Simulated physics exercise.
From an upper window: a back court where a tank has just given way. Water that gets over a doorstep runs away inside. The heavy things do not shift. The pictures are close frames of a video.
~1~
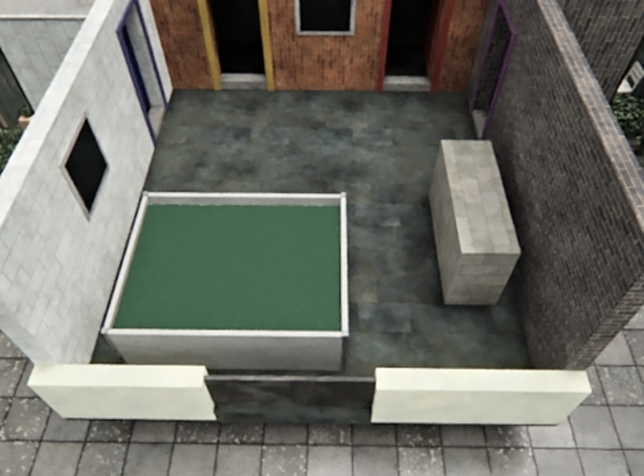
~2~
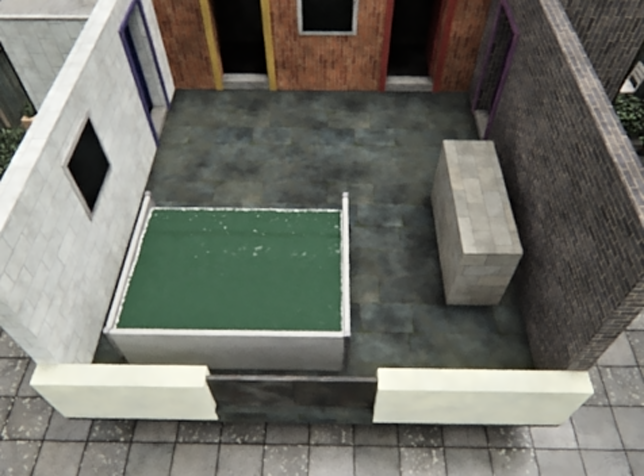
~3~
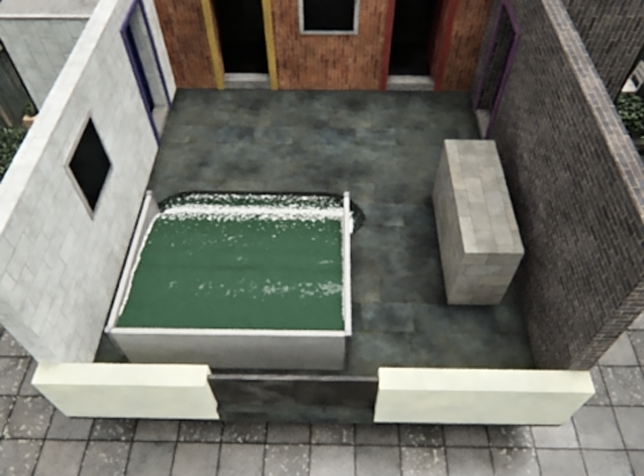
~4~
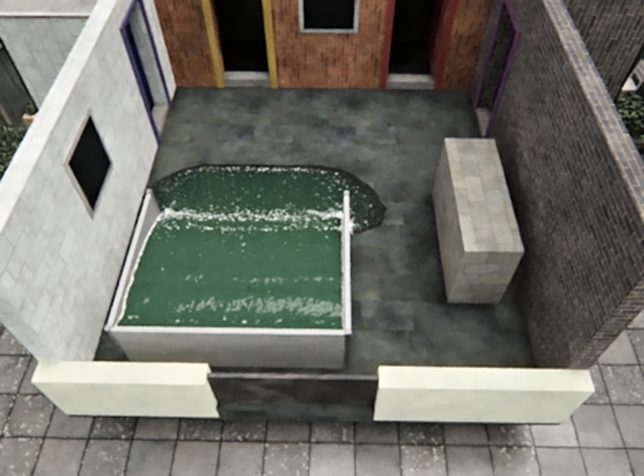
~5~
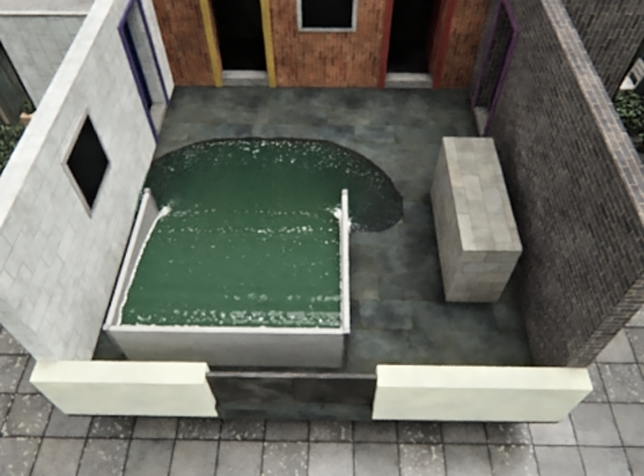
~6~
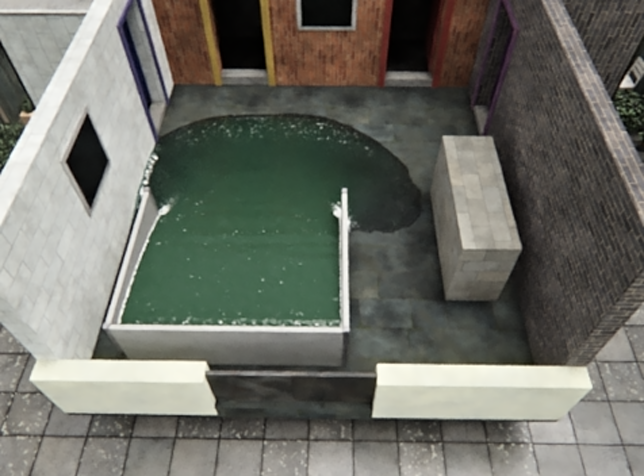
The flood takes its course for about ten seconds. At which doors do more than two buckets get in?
In the end: The yellow door lets in a lot; the red door lets in a lot; the purple door lets in a lot; the blue door lets in a lot.
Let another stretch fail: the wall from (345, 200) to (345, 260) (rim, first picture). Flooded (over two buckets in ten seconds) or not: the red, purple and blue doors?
My reading: The red door floods; the purple door floods; the blue door takes more.
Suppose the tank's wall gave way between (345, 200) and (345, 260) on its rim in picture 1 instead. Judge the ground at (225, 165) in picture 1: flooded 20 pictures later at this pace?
There: No water.
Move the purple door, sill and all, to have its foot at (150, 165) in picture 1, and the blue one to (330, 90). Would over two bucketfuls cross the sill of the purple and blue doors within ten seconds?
Then: Purple door lets more in; blue door takes more.
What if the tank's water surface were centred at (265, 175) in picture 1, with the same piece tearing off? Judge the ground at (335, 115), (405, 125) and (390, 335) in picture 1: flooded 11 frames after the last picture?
In turn: Under water, under water, dry.
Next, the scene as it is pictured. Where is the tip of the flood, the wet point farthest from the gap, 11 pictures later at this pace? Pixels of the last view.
Close to (468, 89).
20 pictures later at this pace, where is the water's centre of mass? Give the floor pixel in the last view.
Roughly at (298, 156).
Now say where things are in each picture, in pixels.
Still water in the open tank at (236, 261), in the first picture.
Water pours out on the open tank's far side and has run to a hidden place, in the second picture.
The front is at a hidden place, out from the gap on the open tank's far side, in the third picture.
The front is at (366, 190), out from the gap on the open tank's far side, in the fourth picture.
Water pours out on the open tank's far side and has run to (379, 173), in the fifth picture.
The front is at (348, 130), out from the gap on the open tank's far side, in the sixth picture.
A moment on, water covers 60 % of the floor; the yellow door over two buckets in, the red door wet at the sill, nothing in, the purple door not reached, the blue door wet at the sill, nothing in.
Next, water covers 65 % of the floor; the yellow door far over two buckets in, the red door under two buckets in, the purple door wet at the sill, nothing in, the blue door under two buckets in.
Then, water covers 70 % of the floor; the yellow door far over two buckets in, the red door over two buckets in, the purple door over two buckets in, the blue door far over two buckets in.
Later, water covers 90 % of the floor; the yellow door far over two buckets in, the red door over two buckets in, the purple door far over two buckets in, the blue door far over two buckets in.
In the end, water covers 100 % of the floor; the yellow door far over two buckets in, the red door over two buckets in, the purple door far over two buckets in, the blue door far over two buckets in.
